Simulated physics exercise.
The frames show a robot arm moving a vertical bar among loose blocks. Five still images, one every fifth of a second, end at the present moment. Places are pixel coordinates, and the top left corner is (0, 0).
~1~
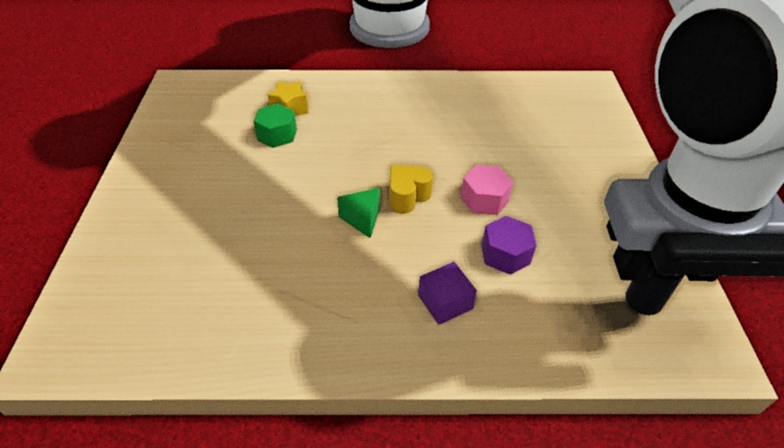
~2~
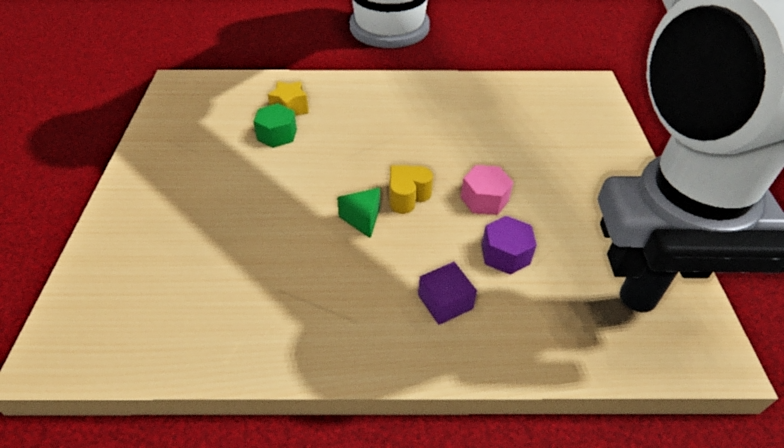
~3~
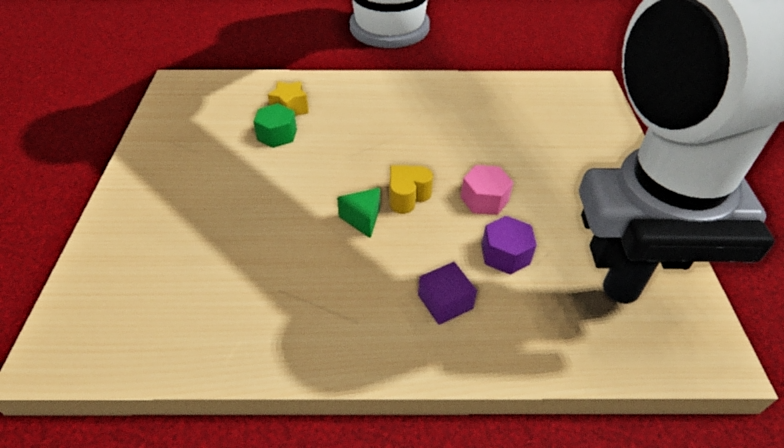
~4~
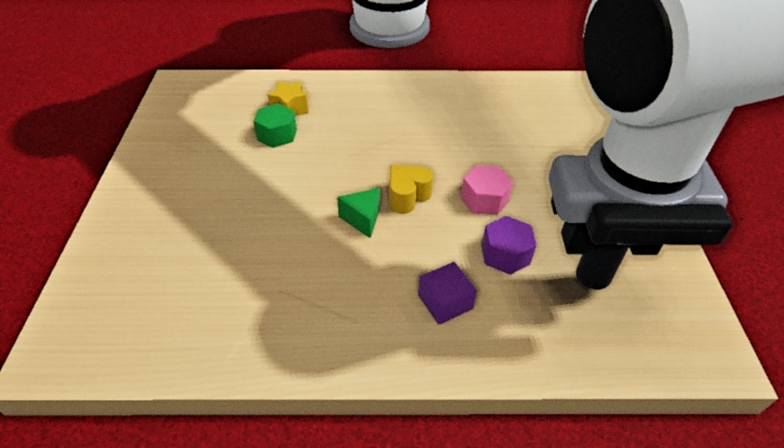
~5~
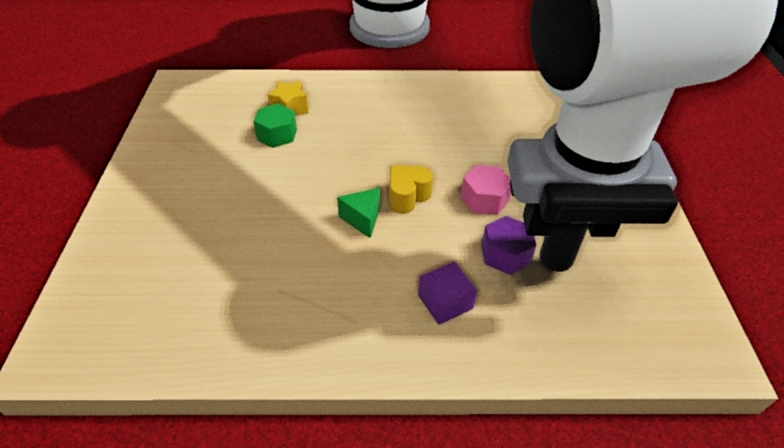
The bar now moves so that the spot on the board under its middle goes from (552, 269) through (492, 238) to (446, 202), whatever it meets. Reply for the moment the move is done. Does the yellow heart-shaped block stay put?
Yes.
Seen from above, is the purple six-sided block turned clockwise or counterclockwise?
Against the clock.
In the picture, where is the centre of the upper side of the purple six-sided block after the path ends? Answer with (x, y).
Pixel (430, 209).
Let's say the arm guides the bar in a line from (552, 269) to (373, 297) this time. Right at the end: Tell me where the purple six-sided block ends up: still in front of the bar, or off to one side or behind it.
The bar no longer has it in front.
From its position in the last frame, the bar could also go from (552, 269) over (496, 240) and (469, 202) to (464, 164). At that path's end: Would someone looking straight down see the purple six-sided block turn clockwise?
No - that is not the case.
What follows on the original path. One third of the way, bar (513, 239); purple six-sided block (472, 221), turned 15° anticlockwise.
Two thirds of the way, bar (476, 216); purple six-sided block (439, 212), turned 60° anticlockwise.
At the end, bar (447, 192); yellow heart-shaped block in place; pink six-sided block (484, 172), turned 40° clockwise; purple six-sided block (430, 209), turned 90° anticlockwise.
